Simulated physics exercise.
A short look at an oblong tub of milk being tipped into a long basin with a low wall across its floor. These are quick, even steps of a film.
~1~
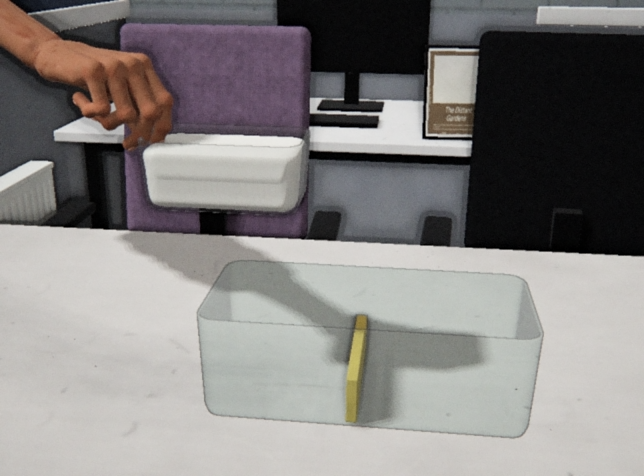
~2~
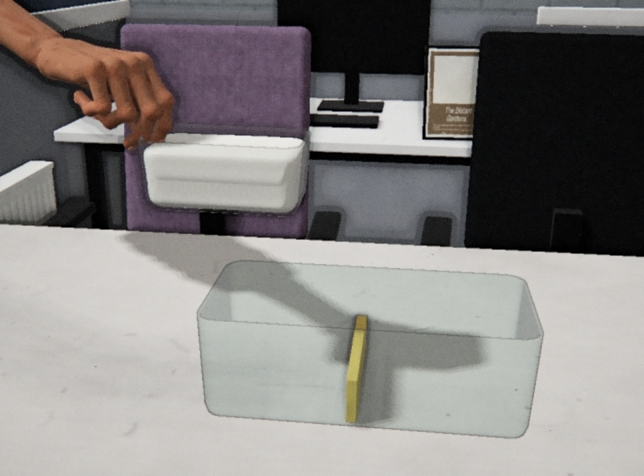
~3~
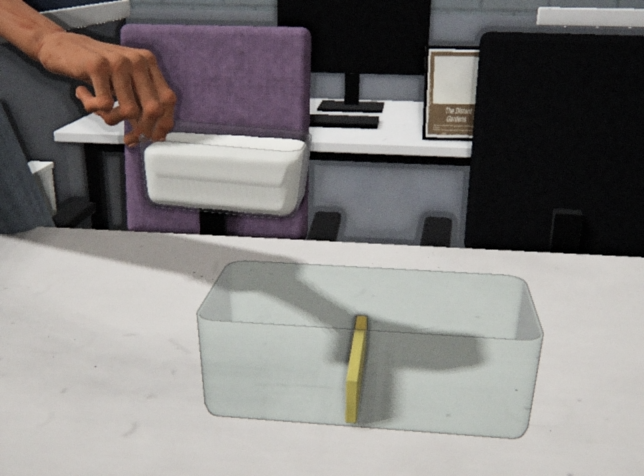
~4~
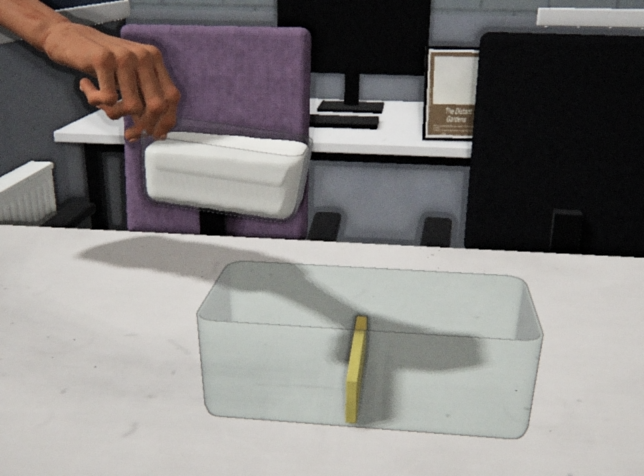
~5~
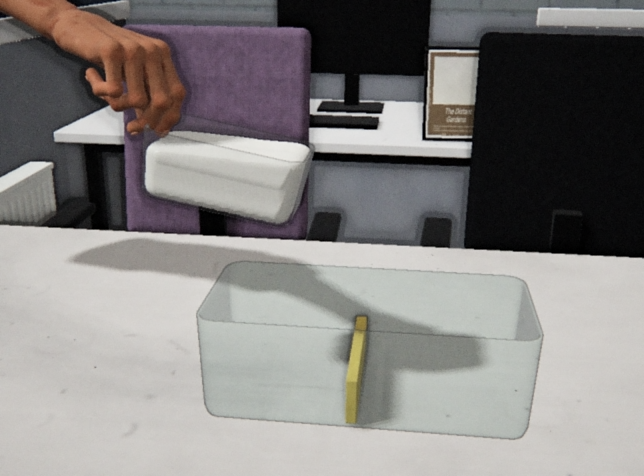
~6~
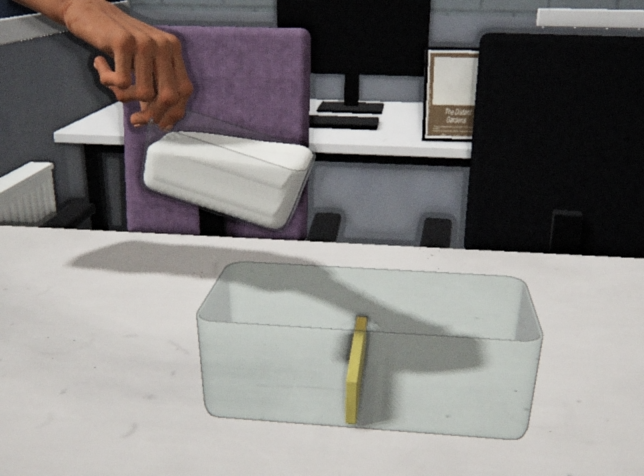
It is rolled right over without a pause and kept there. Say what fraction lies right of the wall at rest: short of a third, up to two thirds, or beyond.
The share right of the wall is between a third and two thirds.
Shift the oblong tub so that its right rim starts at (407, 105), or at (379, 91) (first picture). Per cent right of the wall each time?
About 90 and 85 per cent.
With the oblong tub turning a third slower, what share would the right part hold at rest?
Near 65 %.
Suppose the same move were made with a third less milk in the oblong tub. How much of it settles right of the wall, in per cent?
About 30 per cent.
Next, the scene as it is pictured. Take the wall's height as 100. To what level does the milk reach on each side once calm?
Left about 30, right about 30.
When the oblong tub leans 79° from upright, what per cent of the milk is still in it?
Roughly 30 in a hundred.
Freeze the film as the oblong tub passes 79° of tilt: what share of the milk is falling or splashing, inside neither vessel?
About 45 per cent.
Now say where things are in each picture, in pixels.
Tilt 0°; pouring edge (305, 139); surface from (155, 142) to (304, 147); the long basin's rim runs from (213, 288) to (533, 307); the wall's top is at (357, 346), in the first frame.
Tilt 1°; pouring edge (306, 141); surface from (155, 142) to (304, 148), in the second frame.
Tilt 3°; pouring edge (307, 144); surface from (156, 140) to (305, 150), in the third frame.
Tilt 6°; pouring edge (308, 149); surface from (157, 139) to (306, 151), in the fourth frame.
Tilt 11°; pouring edge (310, 156); surface from (158, 139) to (309, 153), in the fifth frame.
Tilt 16°; pouring edge (311, 164); surface from (159, 140) to (311, 158); 1 per cent is over the edge, in the sixth frame.
A moment on, the oblong tub is tipped on its side and 28 per cent is still to pour, 5 is left of the wall and 24 right of it.
Next, the oblong tub is tipped right over and 3 per cent is still to pour, 36 is left of the wall and 57 right of it.
Then the oblong tub is tipped right over and 0 per cent is still to pour, 42 is left of the wall and 57 right of it.
Later the oblong tub is tipped right over and 0 per cent is still to pour, 42 is left of the wall and 58 right of it.
In the end 42 per cent lies left of the wall, 58 right of it and 1 outside.
